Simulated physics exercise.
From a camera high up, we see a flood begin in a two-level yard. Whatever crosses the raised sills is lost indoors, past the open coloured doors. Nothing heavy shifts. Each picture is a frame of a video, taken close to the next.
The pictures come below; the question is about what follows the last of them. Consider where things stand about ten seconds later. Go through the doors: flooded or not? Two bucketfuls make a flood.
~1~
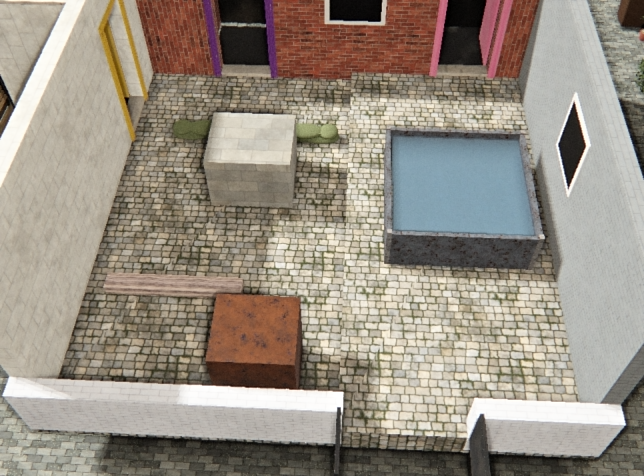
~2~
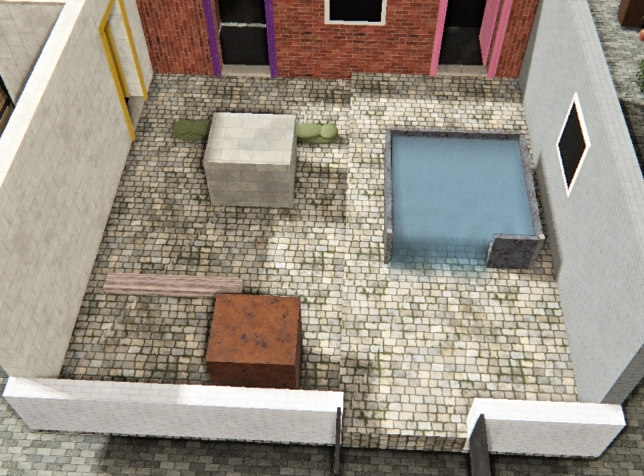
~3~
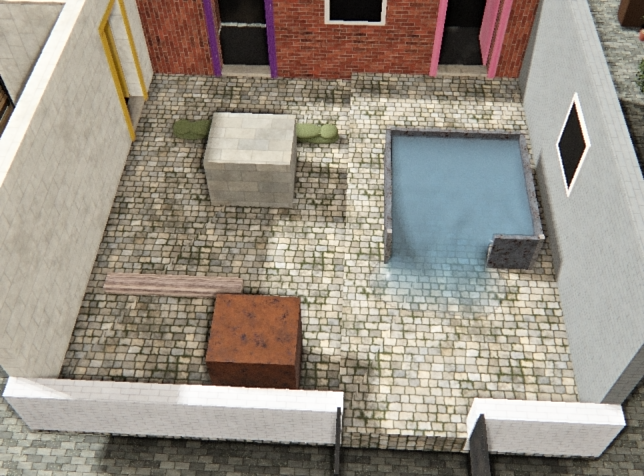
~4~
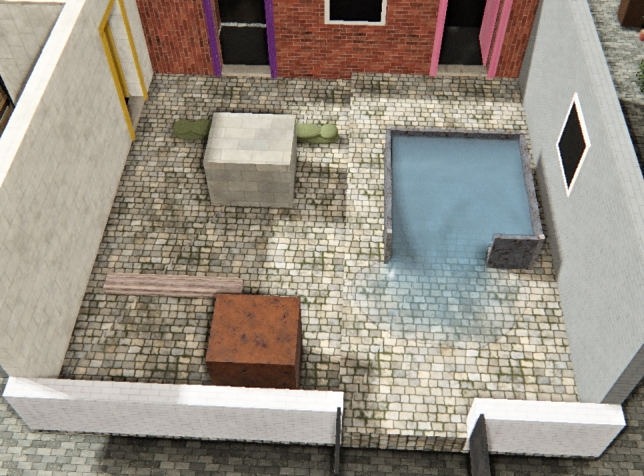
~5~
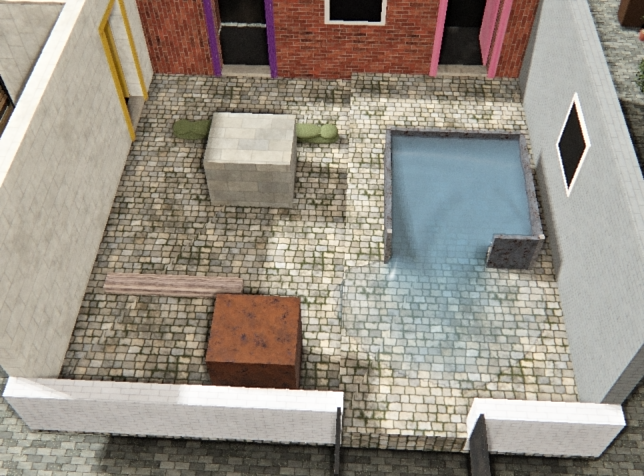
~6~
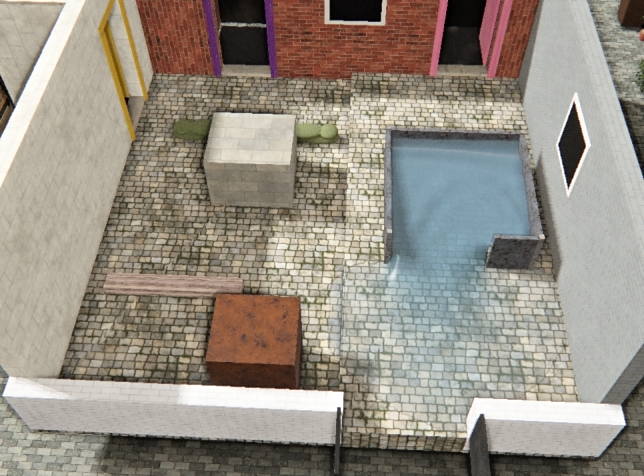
The pink door is going to be at or under the line. The yellow door is going to be at or under the line. The purple door is going to be at or under the line.
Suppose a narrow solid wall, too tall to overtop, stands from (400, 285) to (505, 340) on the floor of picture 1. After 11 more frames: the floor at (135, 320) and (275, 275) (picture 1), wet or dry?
Note: Point one drenched, point two drenched.
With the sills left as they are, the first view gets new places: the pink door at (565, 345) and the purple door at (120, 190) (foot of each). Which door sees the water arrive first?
I say the one in pink.
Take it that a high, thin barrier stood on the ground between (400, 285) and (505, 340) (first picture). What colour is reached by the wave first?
The pink one comes first.
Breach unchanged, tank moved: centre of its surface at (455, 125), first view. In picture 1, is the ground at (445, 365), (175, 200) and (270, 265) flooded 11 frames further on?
First one gets inundated, next one stays unwetted, last one gets inundated.
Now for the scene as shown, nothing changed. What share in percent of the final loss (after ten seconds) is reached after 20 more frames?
Around 55 percent.
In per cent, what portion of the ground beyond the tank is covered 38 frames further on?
Share estimate: About 50 per cent.
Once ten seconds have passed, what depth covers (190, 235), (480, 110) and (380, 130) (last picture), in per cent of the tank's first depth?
At the three places, in the order asked: Around 4, 4 and 2 per cent.
A moment on, water covers 20 % of the floor; the pink door not reached, the yellow door not reached, the purple door not reached.
Next, water covers 25 % of the floor; the pink door not reached, the yellow door not reached, the purple door not reached.
Then, water covers 35 % of the floor; the pink door not reached, the yellow door not reached, the purple door not reached.
Later, water covers 50 % of the floor; the pink door wet at the sill, nothing in, the yellow door not reached, the purple door not reached.
In the end, water covers 70 % of the floor; the pink door wet at the sill, nothing in, the yellow door wet at the sill, nothing in, the purple door not reached.
